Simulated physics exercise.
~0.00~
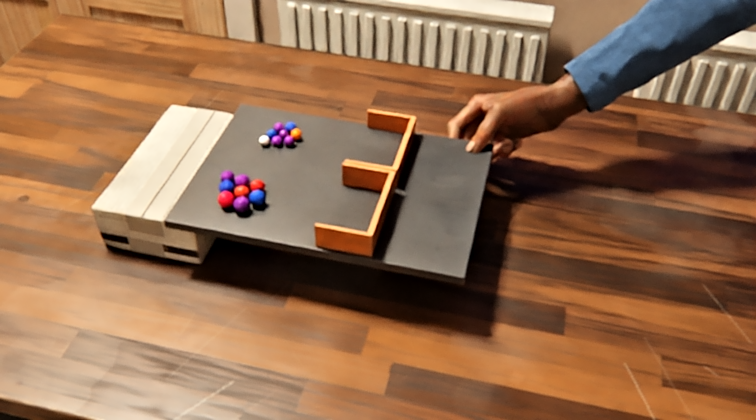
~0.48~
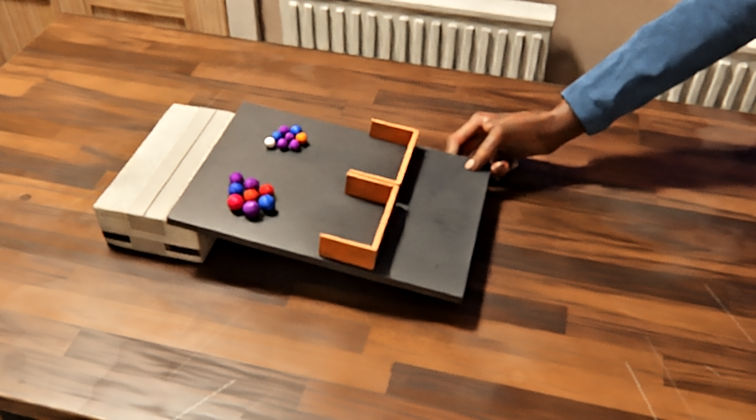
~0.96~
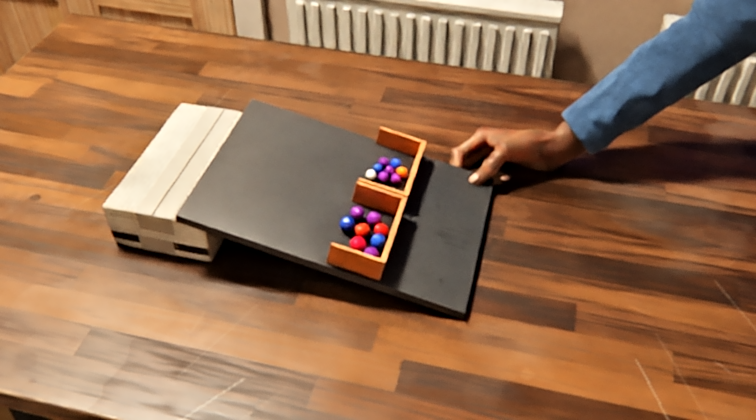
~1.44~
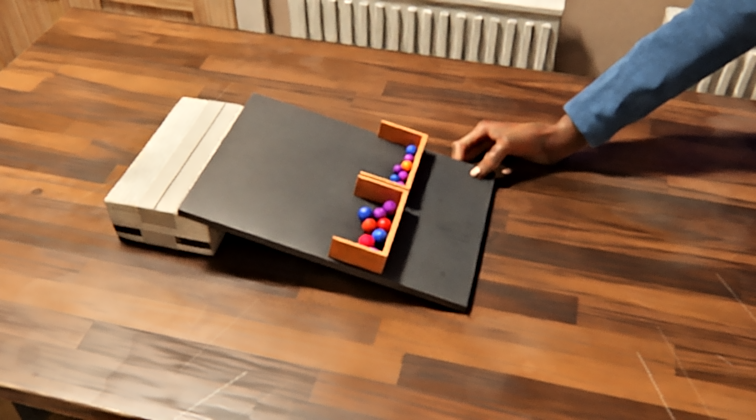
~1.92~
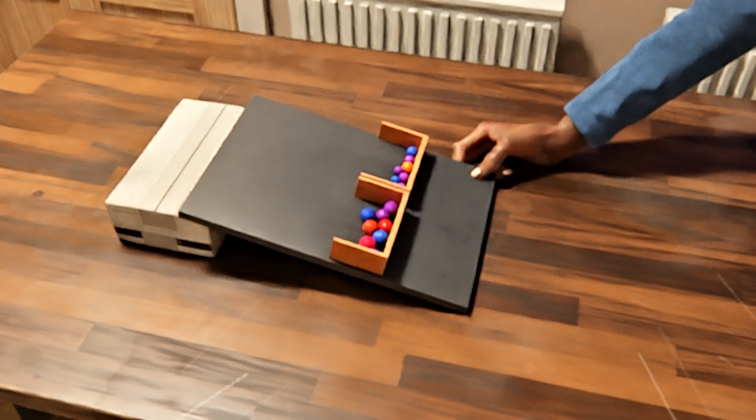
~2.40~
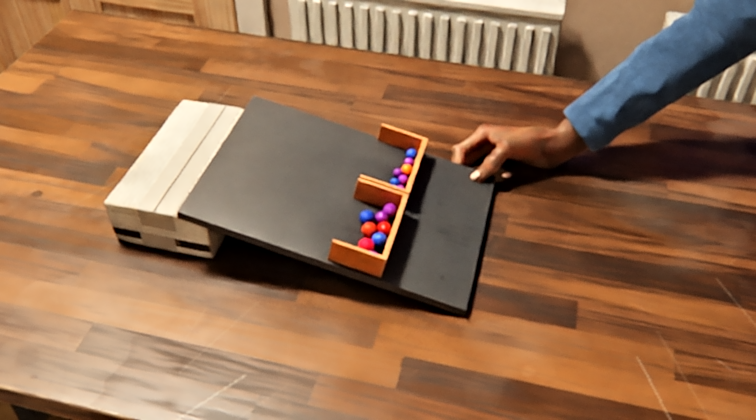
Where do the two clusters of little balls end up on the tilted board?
The nearer cluster ends up piled behind the nearer orange barrier, and the farther cluster ends up piled behind the farther one.
